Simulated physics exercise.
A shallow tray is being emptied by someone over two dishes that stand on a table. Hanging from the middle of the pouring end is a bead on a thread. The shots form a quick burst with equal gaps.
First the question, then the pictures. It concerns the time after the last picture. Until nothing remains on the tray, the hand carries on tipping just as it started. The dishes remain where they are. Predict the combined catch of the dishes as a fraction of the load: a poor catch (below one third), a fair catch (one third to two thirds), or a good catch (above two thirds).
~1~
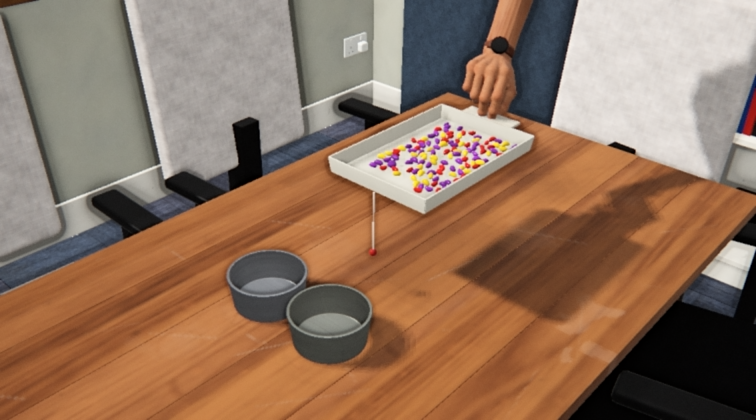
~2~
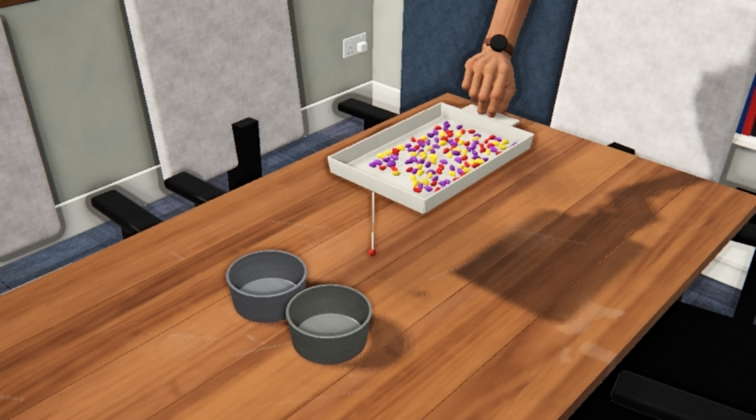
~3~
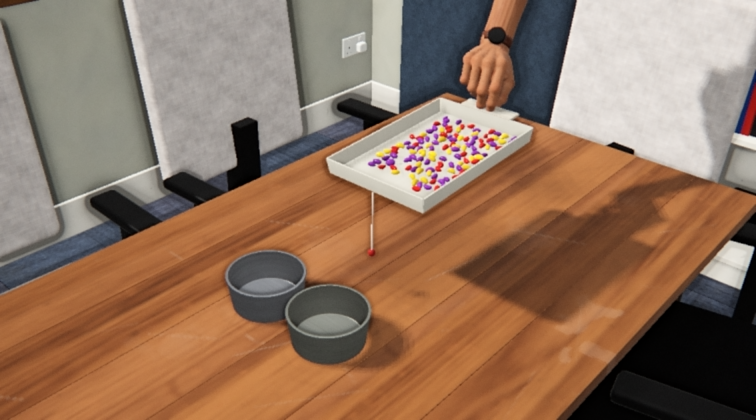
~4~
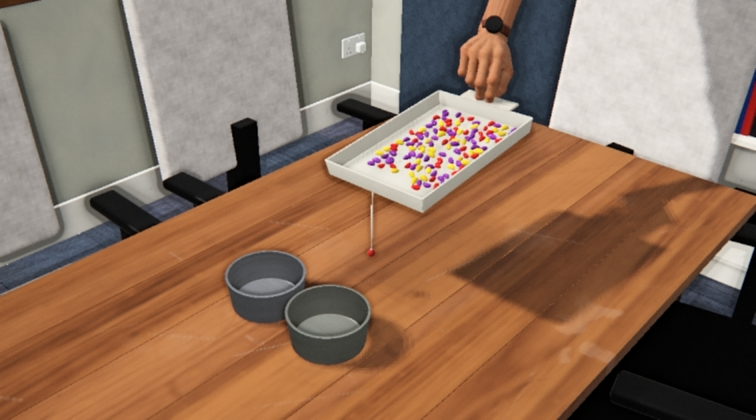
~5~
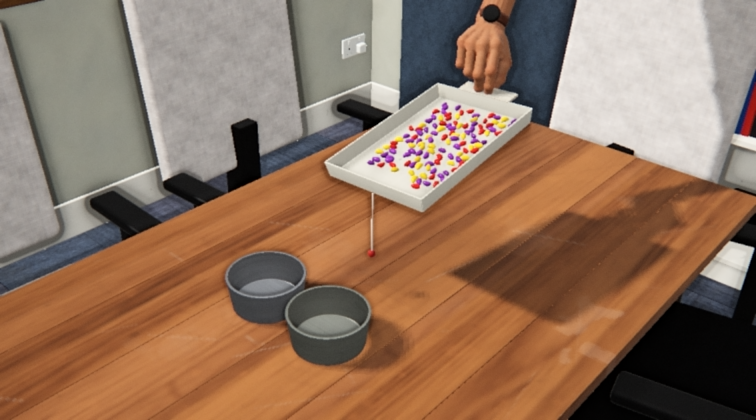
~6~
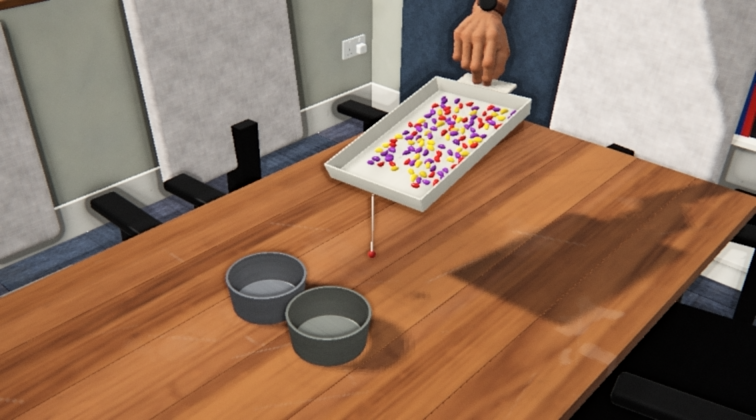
A poor catch.
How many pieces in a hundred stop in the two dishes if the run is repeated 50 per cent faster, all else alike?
Estimate: Around 10%.
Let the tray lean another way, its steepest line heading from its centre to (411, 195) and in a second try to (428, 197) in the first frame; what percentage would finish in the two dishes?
The first try gives close to 0 per cent, the second close to 0 per cent.
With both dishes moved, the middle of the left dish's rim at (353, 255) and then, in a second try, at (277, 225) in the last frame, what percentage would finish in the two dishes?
Roughly 50 per cent, then roughly 80 per cent.
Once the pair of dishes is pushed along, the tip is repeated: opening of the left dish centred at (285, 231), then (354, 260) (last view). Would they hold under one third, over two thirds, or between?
Run 1 - beyond two thirds; run 2 - one to two thirds.
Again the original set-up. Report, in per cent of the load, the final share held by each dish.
The left dish holds 0 % and the right dish holds 10 %.
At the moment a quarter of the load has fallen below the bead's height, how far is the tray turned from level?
Around 110° at that moment.
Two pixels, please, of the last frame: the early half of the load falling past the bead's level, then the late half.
(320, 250), then (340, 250).
Soon, tray tipped steeply; nearly all on the tray; a stray few in the air.
A while on, tray tipped right over; nearly all on the tray; a stray few in the right dish; a stray few in the left dish; a small part outside both.
Towards the end, tray tipped past a quarter turn; a small part in the right dish; a stray few in the left dish; most outside both.
Finally, tray tipped past a quarter turn; a small part in the right dish; a stray few in the left dish; most outside both.
